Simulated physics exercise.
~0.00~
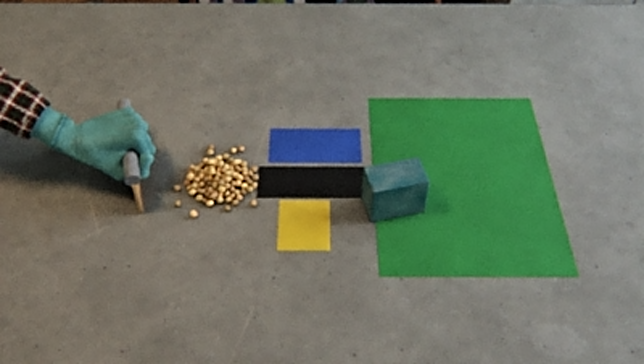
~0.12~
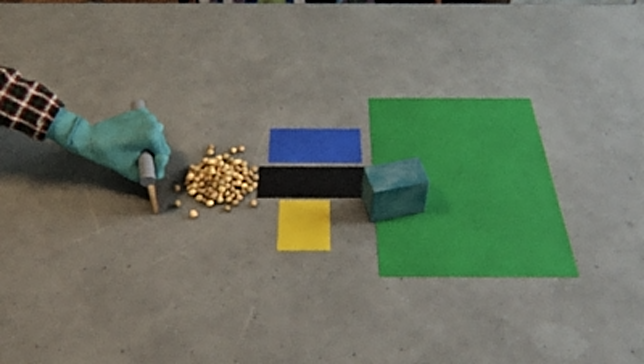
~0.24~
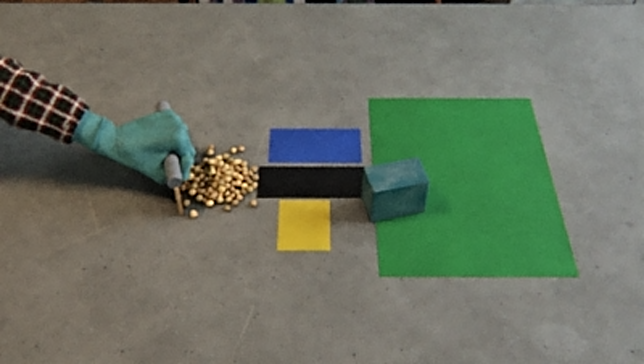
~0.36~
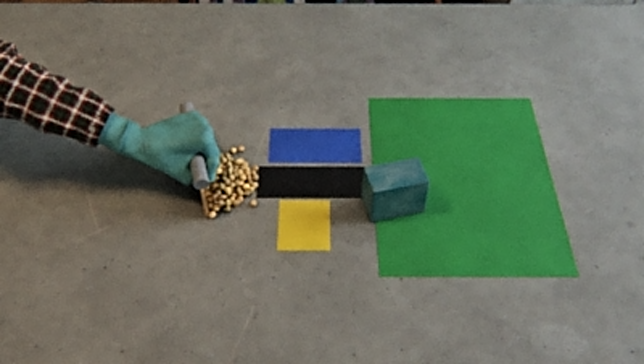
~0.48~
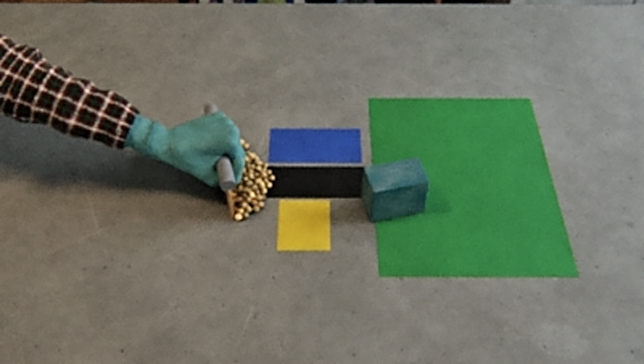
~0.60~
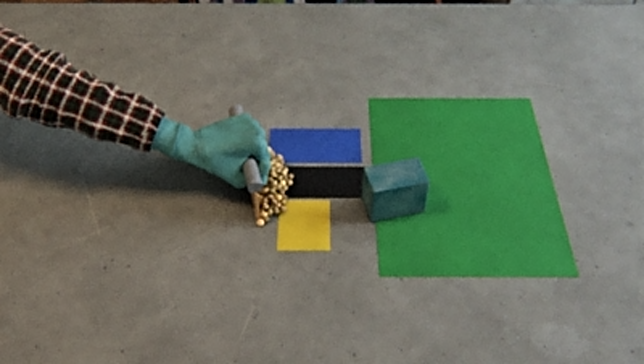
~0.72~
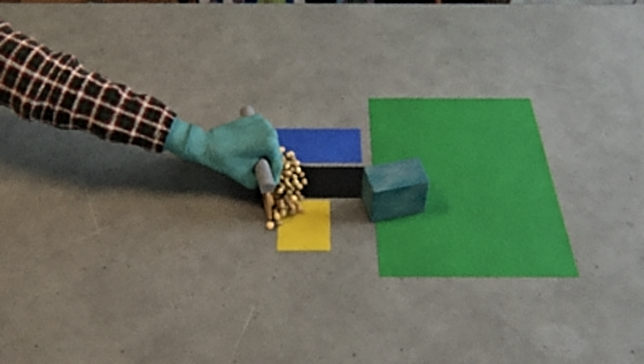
A gloved hand pushes a pile of chickpeas right with a scraper onto coloured sheets.
